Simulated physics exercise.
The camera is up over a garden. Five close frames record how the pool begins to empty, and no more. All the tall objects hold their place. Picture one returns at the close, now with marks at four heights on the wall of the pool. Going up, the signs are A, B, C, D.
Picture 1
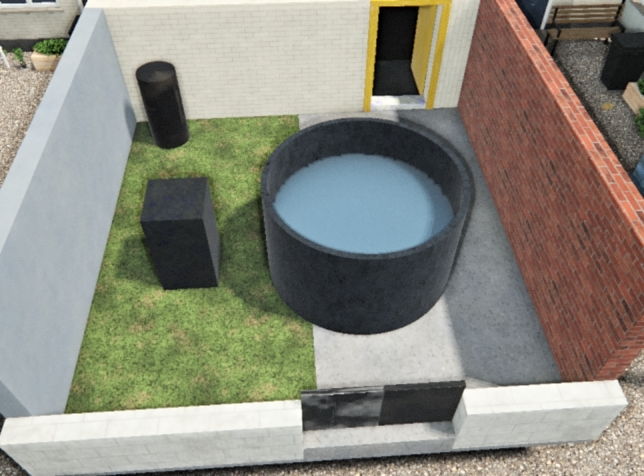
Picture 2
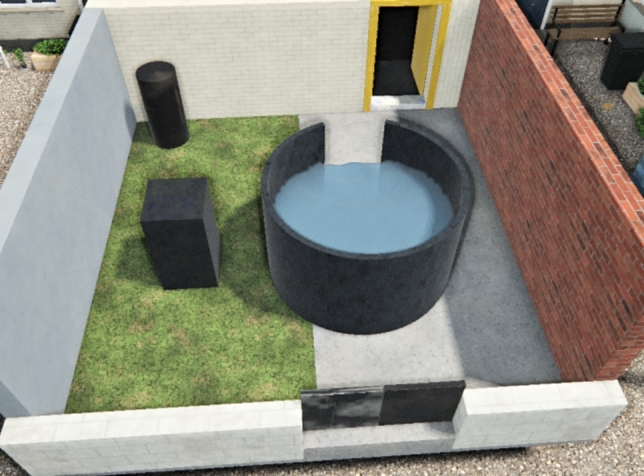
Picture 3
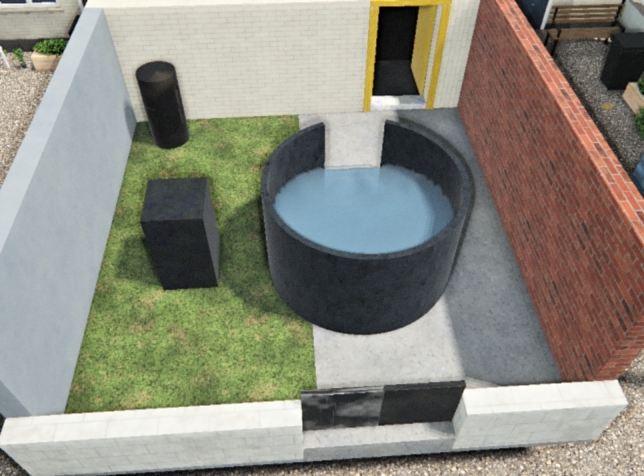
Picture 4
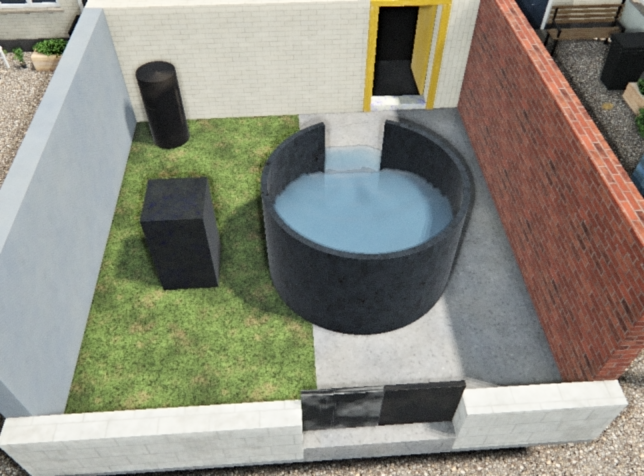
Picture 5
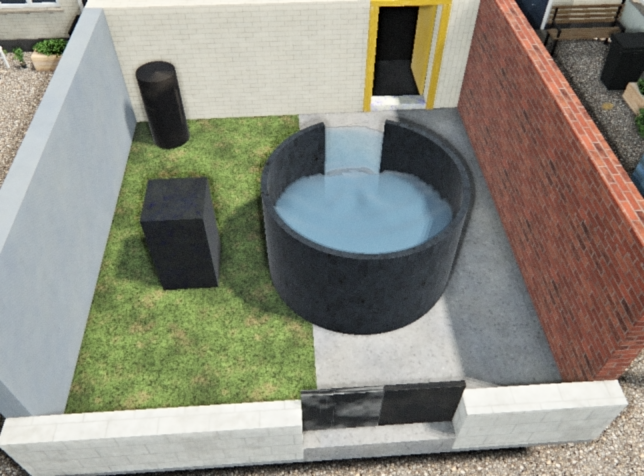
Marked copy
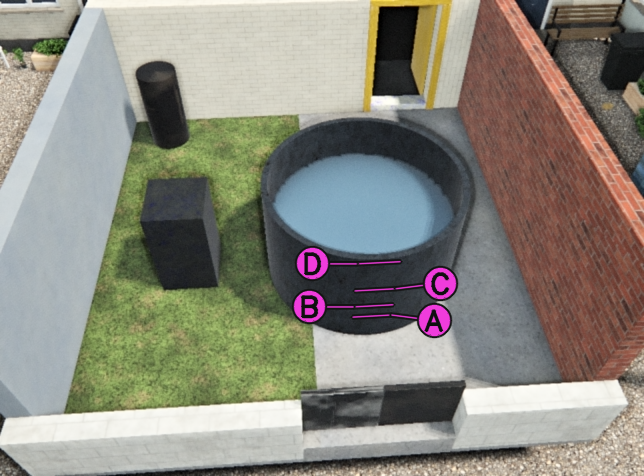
Round dark pool in a walled garden opening at the back, its blue water pouring through the gap toward the yellow doorway.
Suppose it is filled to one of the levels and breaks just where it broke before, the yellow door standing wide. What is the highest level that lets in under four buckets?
The limit is A.
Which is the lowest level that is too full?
Level B.
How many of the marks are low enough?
One of the four.
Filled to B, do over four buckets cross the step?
Yes, that goes wrong.
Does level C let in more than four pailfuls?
Yes.
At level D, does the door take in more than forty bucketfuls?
Yes.
In magenta, A at (372, 316); B at (373, 305); C at (375, 289); D at (378, 262); from the bottom up A, B, C, D.
If A is chosen, a splash gets over, under a bucket.
If B is chosen, about 9 bucketfuls get in.
If C is chosen, dozens of bucketfuls pour in.
If D is chosen, dozens of bucketfuls pour in.
